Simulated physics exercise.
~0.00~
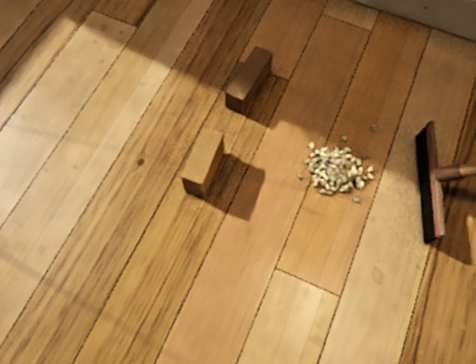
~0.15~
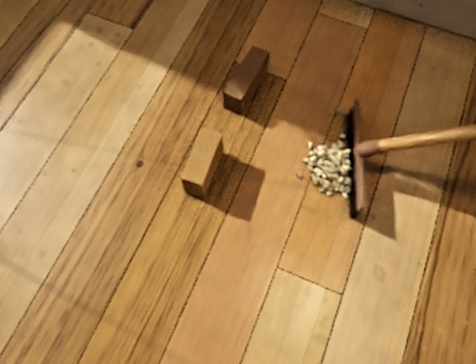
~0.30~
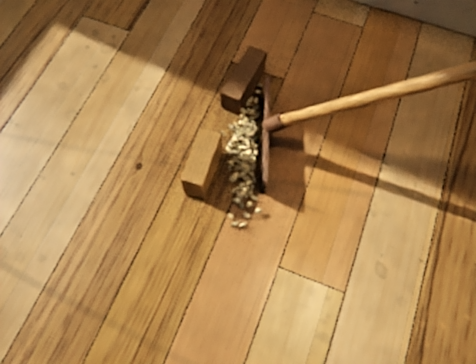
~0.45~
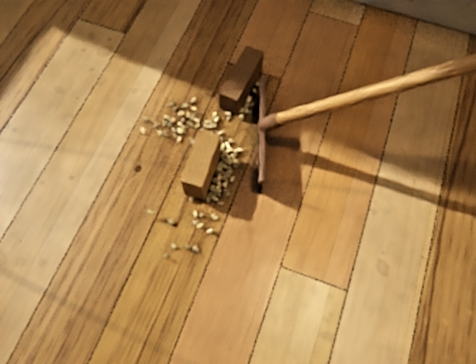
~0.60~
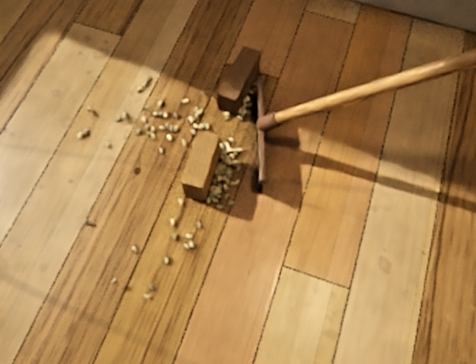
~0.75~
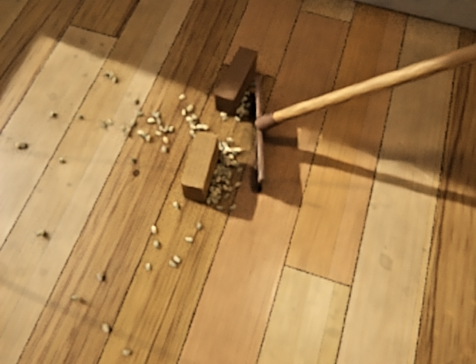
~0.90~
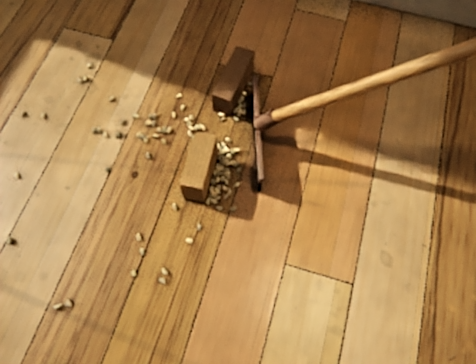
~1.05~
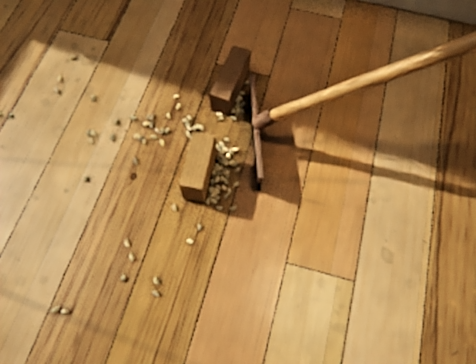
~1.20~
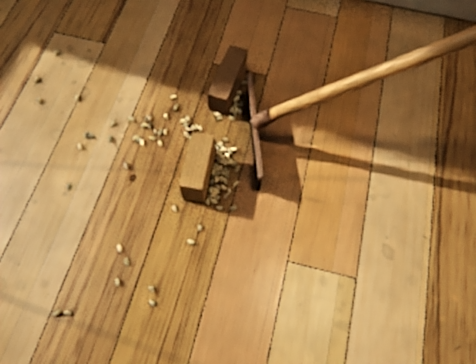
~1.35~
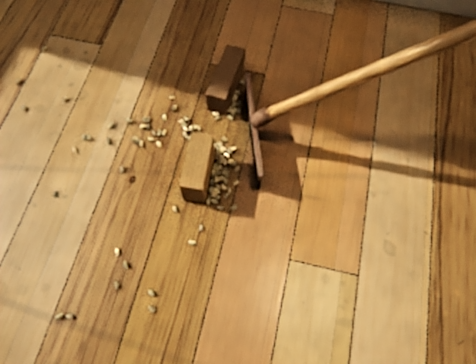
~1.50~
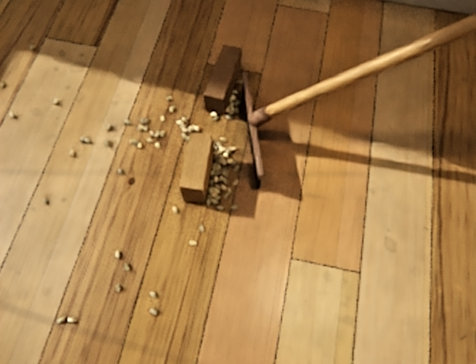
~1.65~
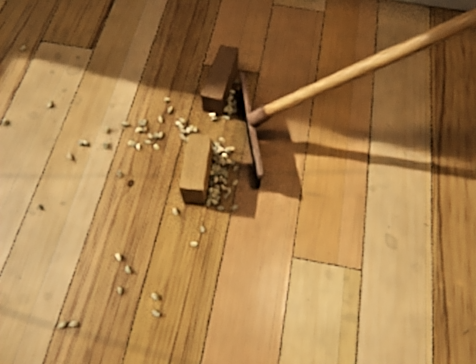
A squeegee with a dark blade and a wooden handle stands at the right of a plank floor, seen from above at a slant, with a heap of white beans to its left and two brown wooden blocks beyond. The squeegee slides left and pushes the beans against the blocks. Many spill through the gap and scatter over the boards on the left, while a few go round the near block. The blade halts close to the blocks as the view drifts slightly. At the end, about half the beans remain held between blade and blocks, the others lying in the gap or strewn beyond.
